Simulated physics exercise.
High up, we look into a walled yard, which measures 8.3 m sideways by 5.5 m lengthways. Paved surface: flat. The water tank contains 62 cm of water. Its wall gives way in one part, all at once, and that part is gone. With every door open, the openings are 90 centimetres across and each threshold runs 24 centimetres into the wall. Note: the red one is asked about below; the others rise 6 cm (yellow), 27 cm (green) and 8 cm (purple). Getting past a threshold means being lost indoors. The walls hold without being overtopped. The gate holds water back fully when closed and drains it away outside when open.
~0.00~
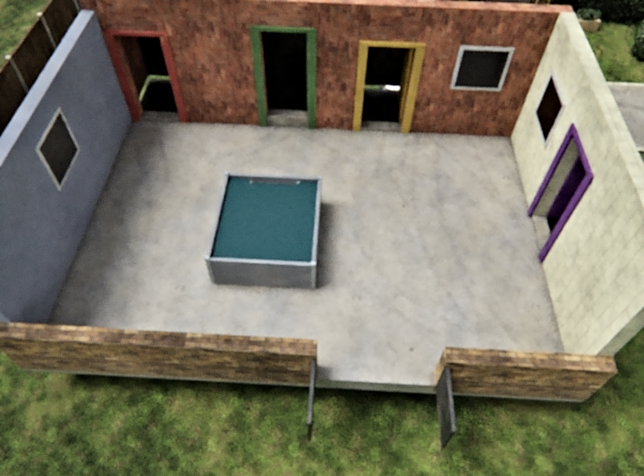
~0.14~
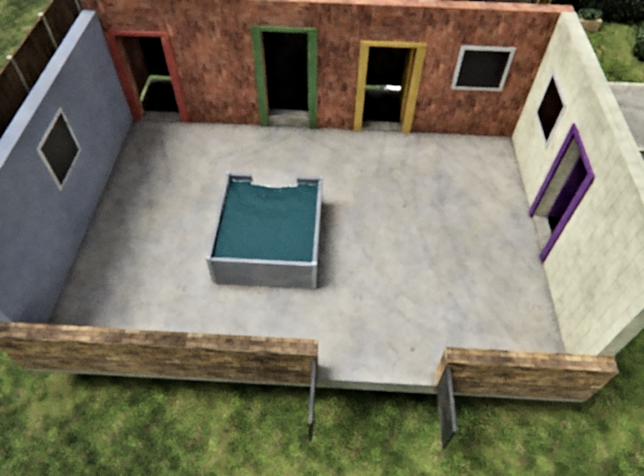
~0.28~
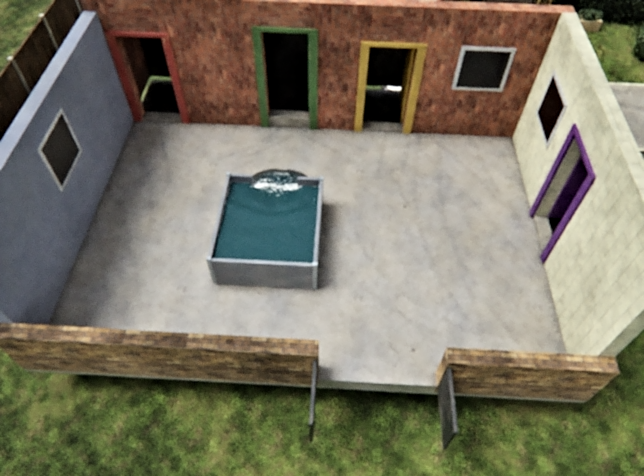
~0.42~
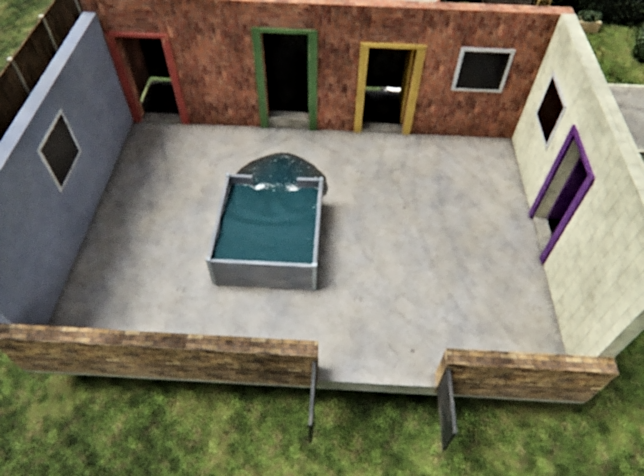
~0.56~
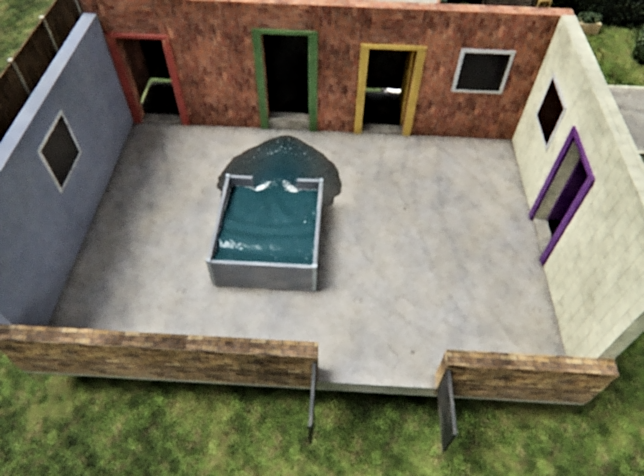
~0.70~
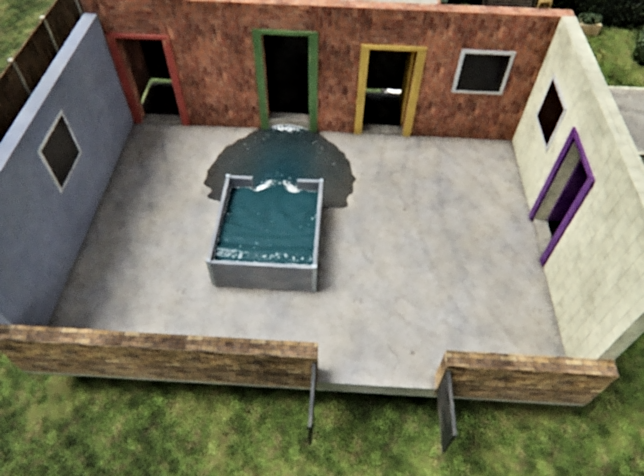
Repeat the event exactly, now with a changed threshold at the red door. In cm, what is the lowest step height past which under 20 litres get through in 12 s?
Close to 10.5 cm is just enough.
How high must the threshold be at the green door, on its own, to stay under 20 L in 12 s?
At the green door it takes roughly 24 centimetres.
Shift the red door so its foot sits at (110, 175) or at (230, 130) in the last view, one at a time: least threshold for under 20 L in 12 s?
You'd want roughly 6.5 cm there first, then roughly 14.5 cm.
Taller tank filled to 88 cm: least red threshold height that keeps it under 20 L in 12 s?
Then roughly 17 cm.
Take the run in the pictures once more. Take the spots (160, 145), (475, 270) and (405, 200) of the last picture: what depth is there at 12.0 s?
Roughly 5, then 3, then 2 cm.
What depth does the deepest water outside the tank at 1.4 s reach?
About 34 cm at most.
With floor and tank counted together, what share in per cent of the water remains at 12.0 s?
Remaining share: Around 92 %.
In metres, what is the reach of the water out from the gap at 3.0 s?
Roughly 5.4 metres.
After 1.4 s water covers 15 % of the floor, deepest (34 cm) near (279, 199); it has not reached the red door.
After 3.0 s water covers 30 % of the floor, deepest (22 cm) near (140, 130); 10 cm at the red door, 3 litres in over its 6 cm threshold.
After 12.0 s water covers 95 % of the floor, deepest (6 cm) near (38, 350); 5 cm at the red door, 67 litres in over its 6 cm threshold.
At the red door as built, the water arrived by 1.7 s and peaked near 11 cm at 3.2 s.
Run again over the same 12 s with other heights there, 28 litres in over 9.5 cm, 11 litres over 12.5 cm. The limit of 20 litres is kept from about 10.5 cm up.
